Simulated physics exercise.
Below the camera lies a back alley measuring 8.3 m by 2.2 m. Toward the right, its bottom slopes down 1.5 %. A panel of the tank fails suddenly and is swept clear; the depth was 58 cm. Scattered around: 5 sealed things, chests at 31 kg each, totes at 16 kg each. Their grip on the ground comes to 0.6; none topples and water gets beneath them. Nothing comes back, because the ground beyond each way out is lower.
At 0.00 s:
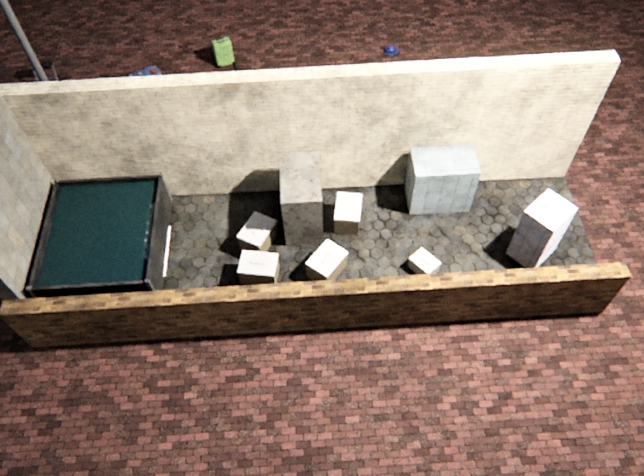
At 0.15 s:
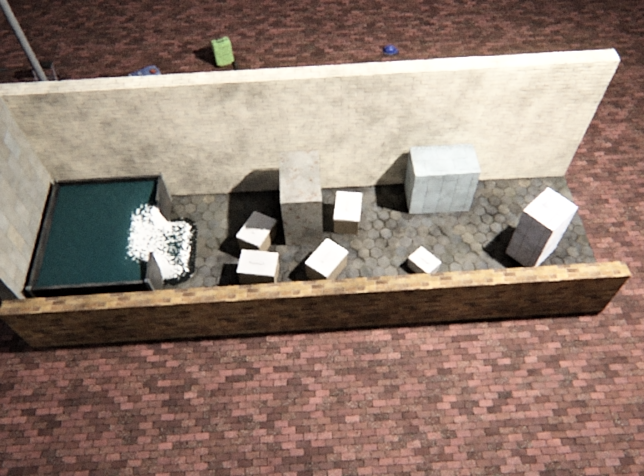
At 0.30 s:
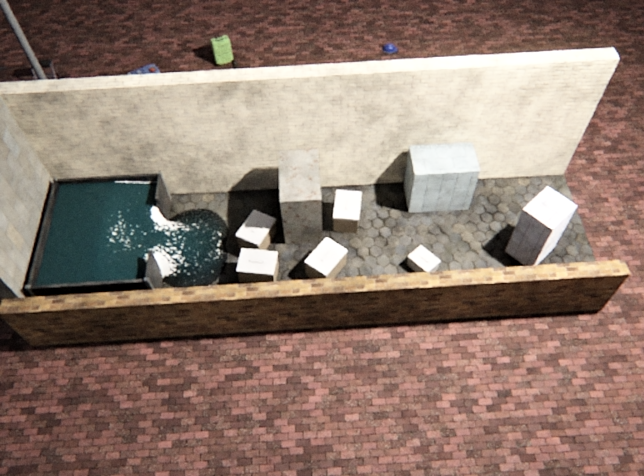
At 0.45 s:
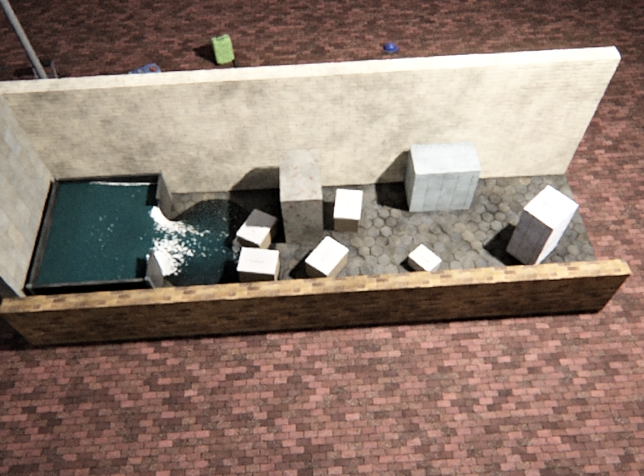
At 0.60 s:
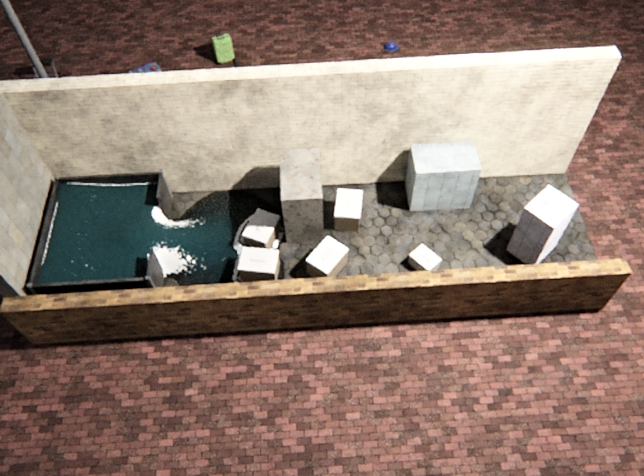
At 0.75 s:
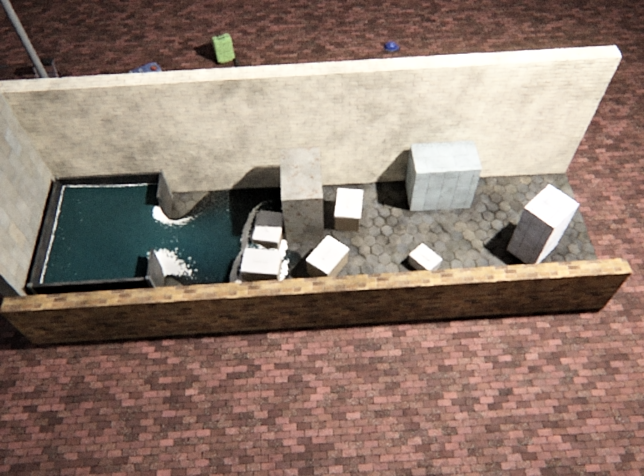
Walled alley with water pouring through a gap in a dark tank, spreading right around pale boxes and nudging the nearest slightly.
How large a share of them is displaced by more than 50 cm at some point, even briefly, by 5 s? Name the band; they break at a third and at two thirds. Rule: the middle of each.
Two thirds or past it.
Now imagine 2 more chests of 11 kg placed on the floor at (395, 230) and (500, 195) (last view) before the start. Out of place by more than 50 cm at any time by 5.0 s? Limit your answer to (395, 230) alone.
For that one: It exceeds that.
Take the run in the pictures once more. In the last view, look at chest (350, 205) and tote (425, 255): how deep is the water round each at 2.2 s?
About 5 and 4 cm.
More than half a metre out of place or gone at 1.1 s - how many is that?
I make it 0 by then.
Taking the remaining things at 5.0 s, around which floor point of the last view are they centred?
Averaged position, last view: Near pixel (464, 229).
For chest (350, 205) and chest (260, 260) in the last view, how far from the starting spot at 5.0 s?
Put simply, 0 cm for the first and 400 cm for the second.
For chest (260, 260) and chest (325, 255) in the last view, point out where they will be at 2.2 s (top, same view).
I'd say close to (366, 264) and close to (389, 245).
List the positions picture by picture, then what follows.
In the first frame, a chest at (256, 228) rests on the ground; a chest at (257, 263) rests on the ground; water covers 2.9 m2; 0 of 5 have shifted.
In the second frame, a chest at (256, 228) rests on the ground; a chest at (257, 262) rests on the ground; 3.4 m2 under water; 0 of 5 have shifted.
In the third frame, a chest at (255, 227), on the bottom; a chest at (257, 261) rests on the ground; 4.2 m2 under water; 0 of 5 have shifted.
In the fourth frame, a chest at (256, 226), on the bottom; a chest at (257, 260), on the bottom; 4.9 m2 under water; 0 of 5 have shifted.
In the fifth frame, a chest at (261, 225), on the bottom, 7 cm from its start; a chest at (258, 260) rests on the ground; 5.5 m2 under water; 1 of 5 have shifted.
In the sixth frame, a chest at (269, 226), on the bottom, 18 cm from its start; a chest at (261, 261), on the bottom, 5 cm from its start; 6.1 m2 under water; 1 of 5 have shifted.
After 1.1 s 0 of 5 are over 50 cm from their spots; 0 afloat.
After 2.2 s 2 of 5 are over 50 cm from their spots; 0 afloat.
After 3.5 s 4 of 5 are over 50 cm from their spots; 0 afloat.
After 5.0 s 4 of 5 are over 50 cm from their spots, and 4 have been at some point; 0 afloat.
